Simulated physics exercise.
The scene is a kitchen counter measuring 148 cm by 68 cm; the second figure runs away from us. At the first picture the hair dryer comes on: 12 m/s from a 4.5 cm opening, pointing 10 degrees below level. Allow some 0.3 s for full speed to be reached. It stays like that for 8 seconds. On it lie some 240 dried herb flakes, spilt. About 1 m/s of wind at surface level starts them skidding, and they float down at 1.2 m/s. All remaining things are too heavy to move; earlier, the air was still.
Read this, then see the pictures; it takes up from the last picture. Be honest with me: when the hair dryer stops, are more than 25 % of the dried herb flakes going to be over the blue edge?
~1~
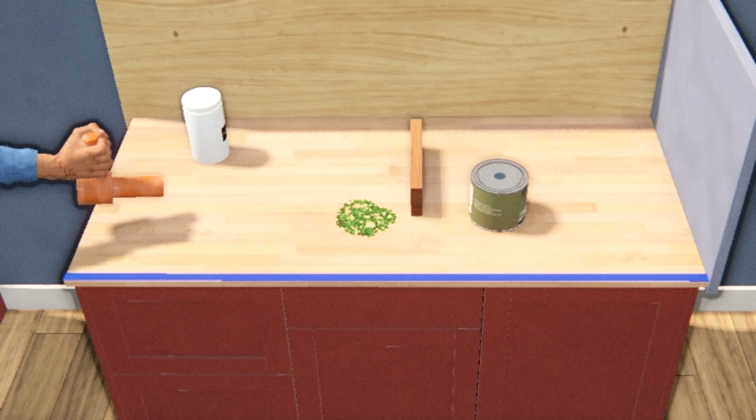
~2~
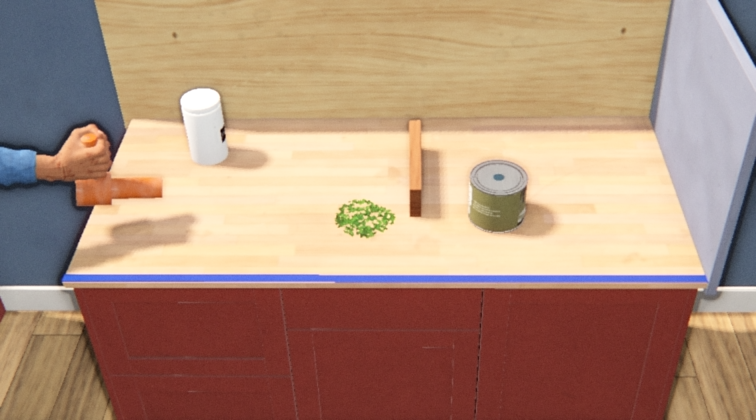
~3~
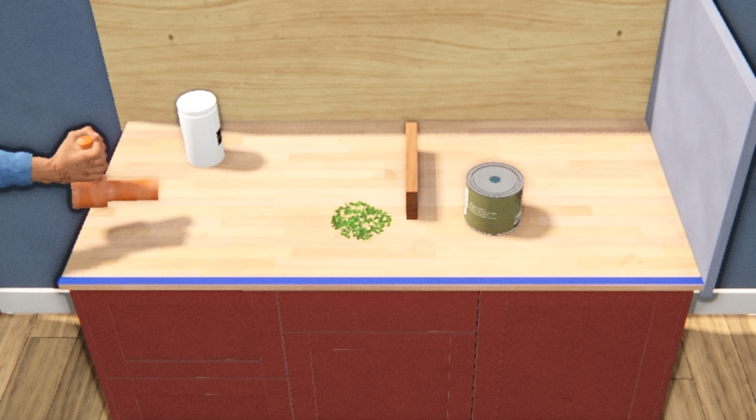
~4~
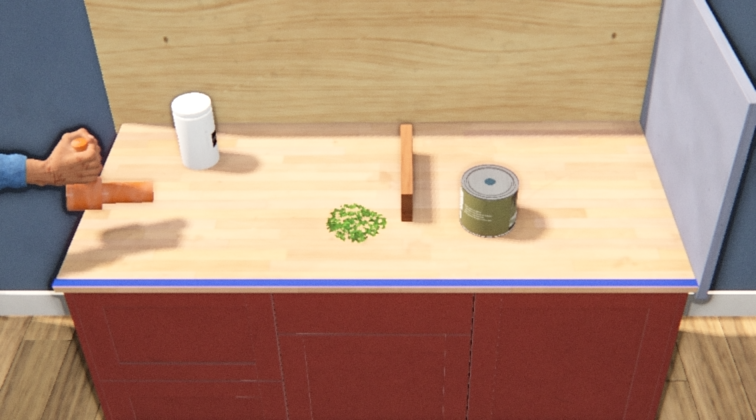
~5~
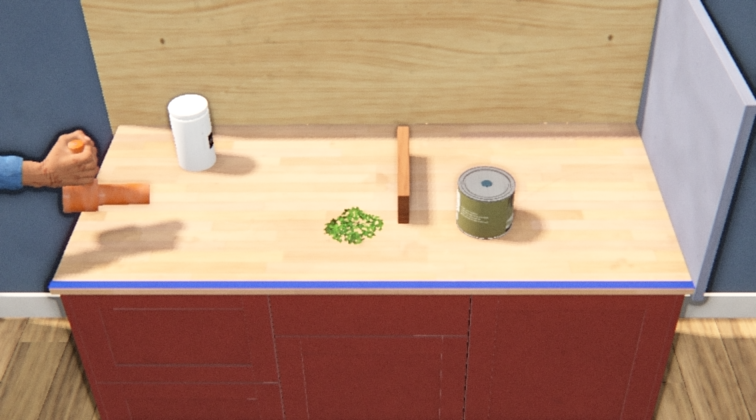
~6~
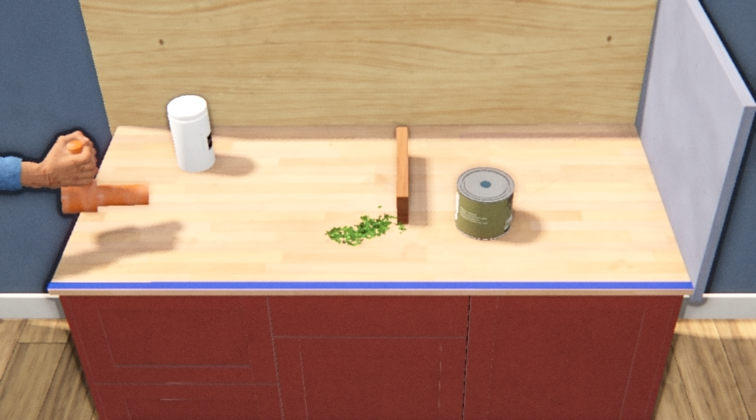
Yes, they are.
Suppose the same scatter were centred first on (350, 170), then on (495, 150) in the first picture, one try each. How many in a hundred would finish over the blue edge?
0 %, 0 %.
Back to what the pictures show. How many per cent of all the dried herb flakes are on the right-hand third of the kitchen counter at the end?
About 30 %.
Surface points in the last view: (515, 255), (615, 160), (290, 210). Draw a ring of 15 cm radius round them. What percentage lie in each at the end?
In order: About 15 %, then 0 %, then 0 %.
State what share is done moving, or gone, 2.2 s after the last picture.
The share is near 70 per cent.
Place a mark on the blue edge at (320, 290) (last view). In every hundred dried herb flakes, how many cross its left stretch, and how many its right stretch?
My take is close to 0 percent on the left side and near 60 percent on the right.
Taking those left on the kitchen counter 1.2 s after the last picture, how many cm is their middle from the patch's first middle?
Roughly 35 cm.
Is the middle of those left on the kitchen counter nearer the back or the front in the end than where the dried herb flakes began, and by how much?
It moves toward the near end, close to 10 cm.
Then, 1.2 s after the last picture, 33 % are on the move or not yet settled, 64 % are over the blue edge; the middle of those still in play is near (491, 264).
Then, 2.2 s after the last picture, 30 % are on the move or not yet settled, 64 % are over the blue edge; the middle of those still in play is near (502, 257).
Then, 4.1 s after the last picture, 28 % are on the move or not yet settled, 65 % are over the blue edge; the middle of those still in play is near (549, 249).
Then, 7.7 s after the last picture, at the end, 65 % are over the blue edge; the middle of those still in play is near (547, 247).
